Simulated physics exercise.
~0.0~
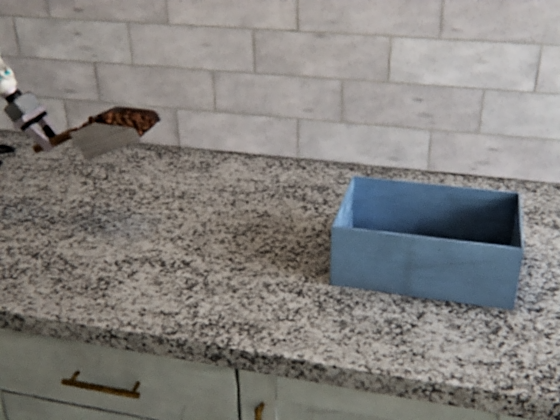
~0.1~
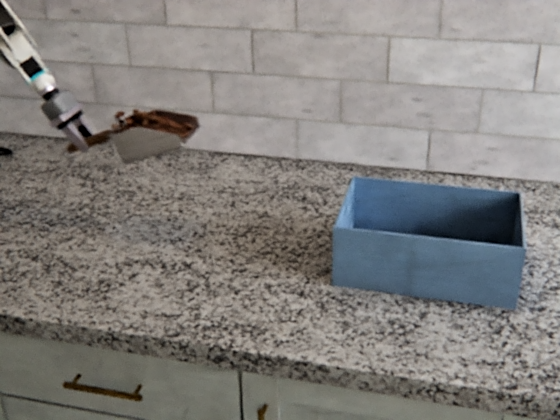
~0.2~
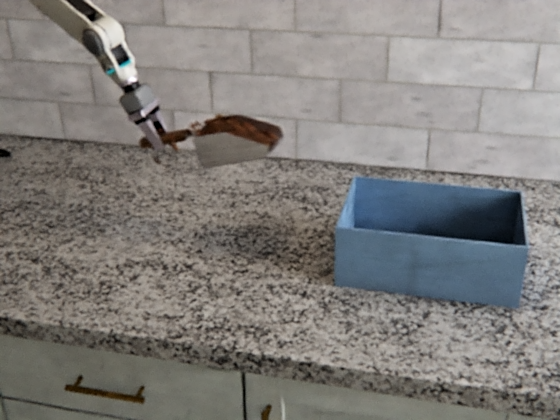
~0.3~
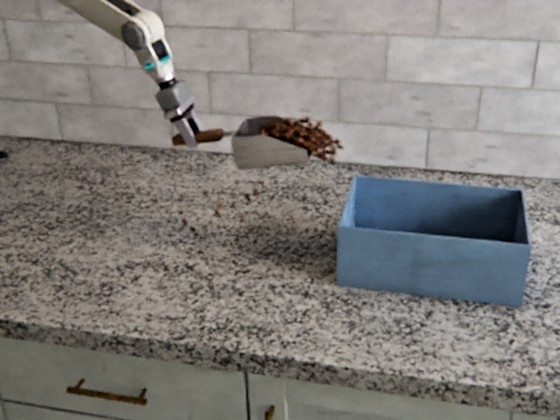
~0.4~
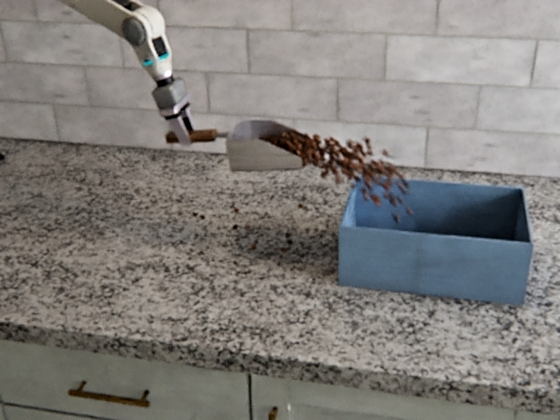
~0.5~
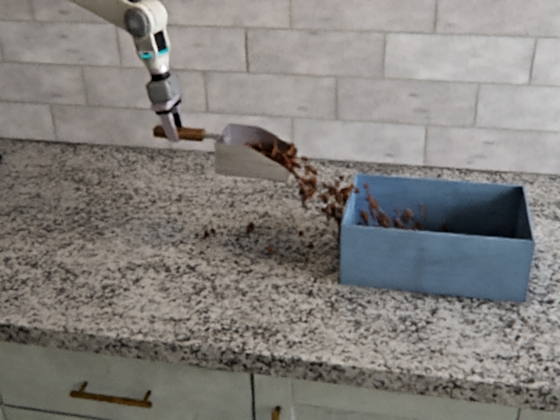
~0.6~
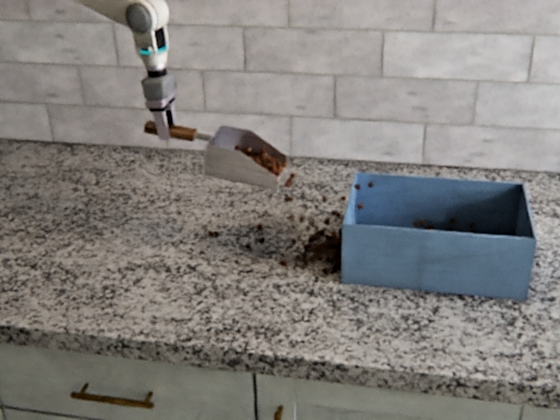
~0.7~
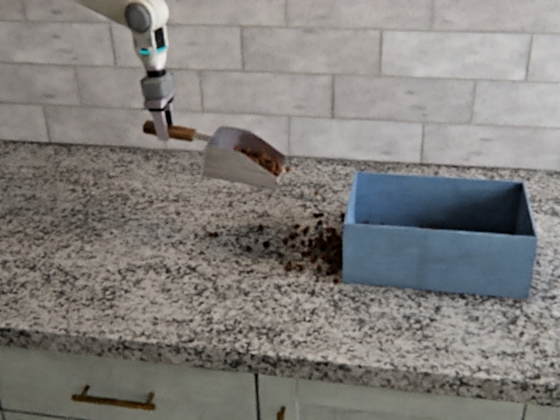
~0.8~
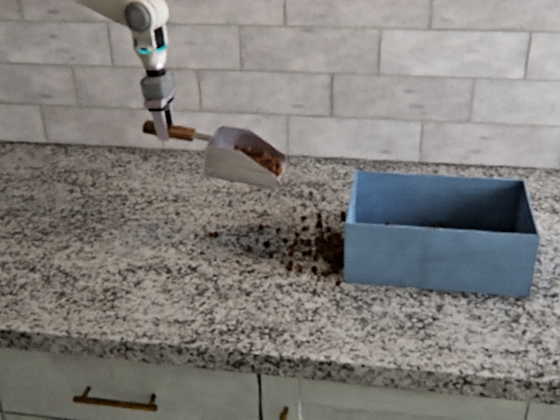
A robot arm carries a metal scoop heaped with brown pellets from the left across a speckled stone counter toward an open blue box. As it nears the box, pellets begin to slide off the scoop's front, and a few drop to the counter. The scoop draws back slightly and tips forward, sending a stream toward the box. Some pellets land inside, while others fall short and scatter beside its left wall. The arm then stops and holds still, with pellets remaining in the tilted scoop and a loose pile on the counter.
